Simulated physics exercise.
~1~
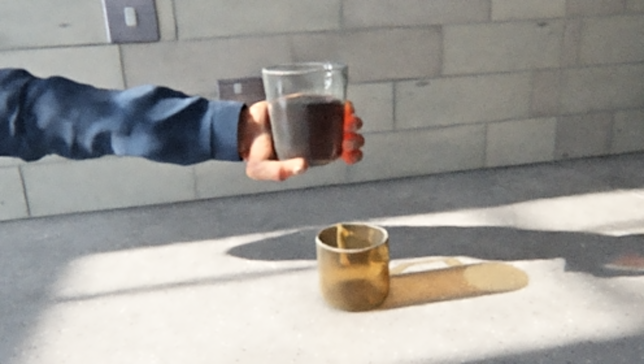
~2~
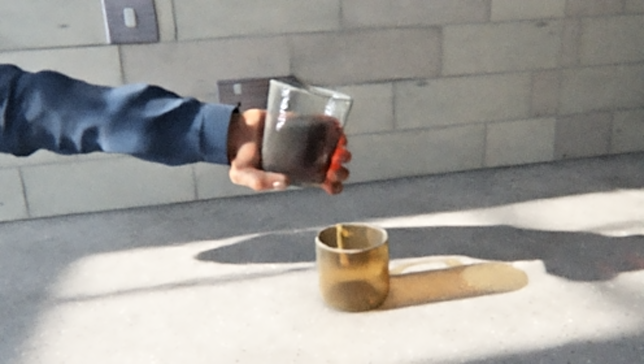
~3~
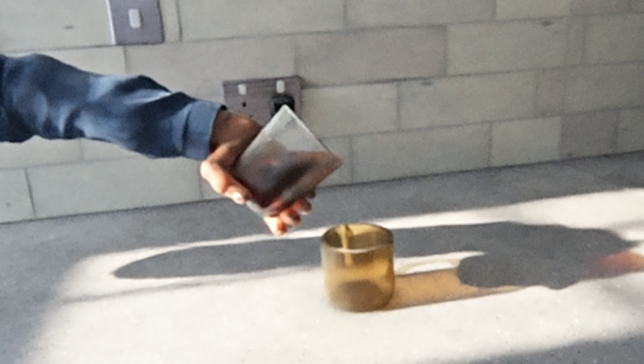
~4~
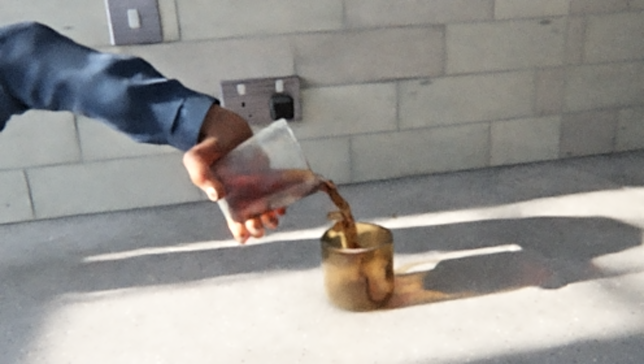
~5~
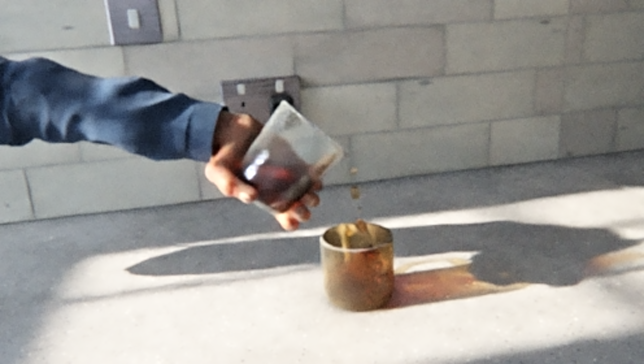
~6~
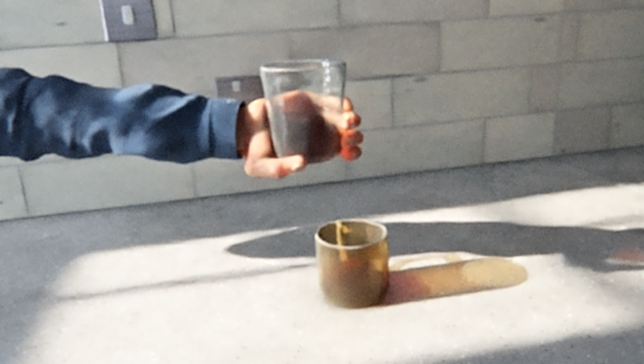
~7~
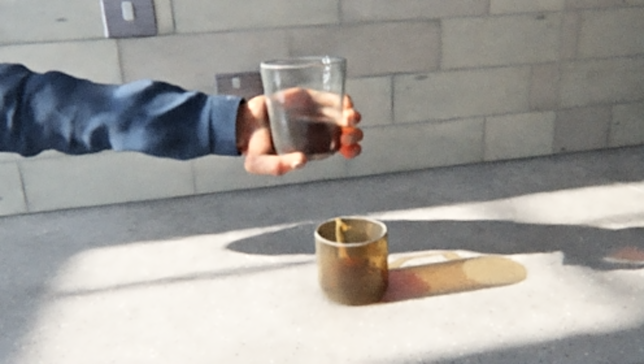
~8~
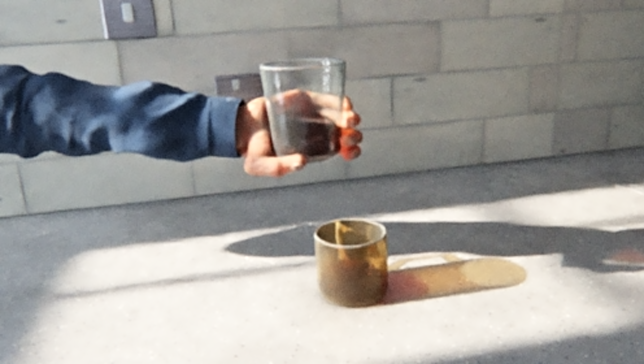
On a sunlit grey counter by a pale brick wall, a hand in a blue sleeve tipped a clear tumbler to the right, poured dark tea into a small amber mug, then brought it level again, with some tea still left inside.
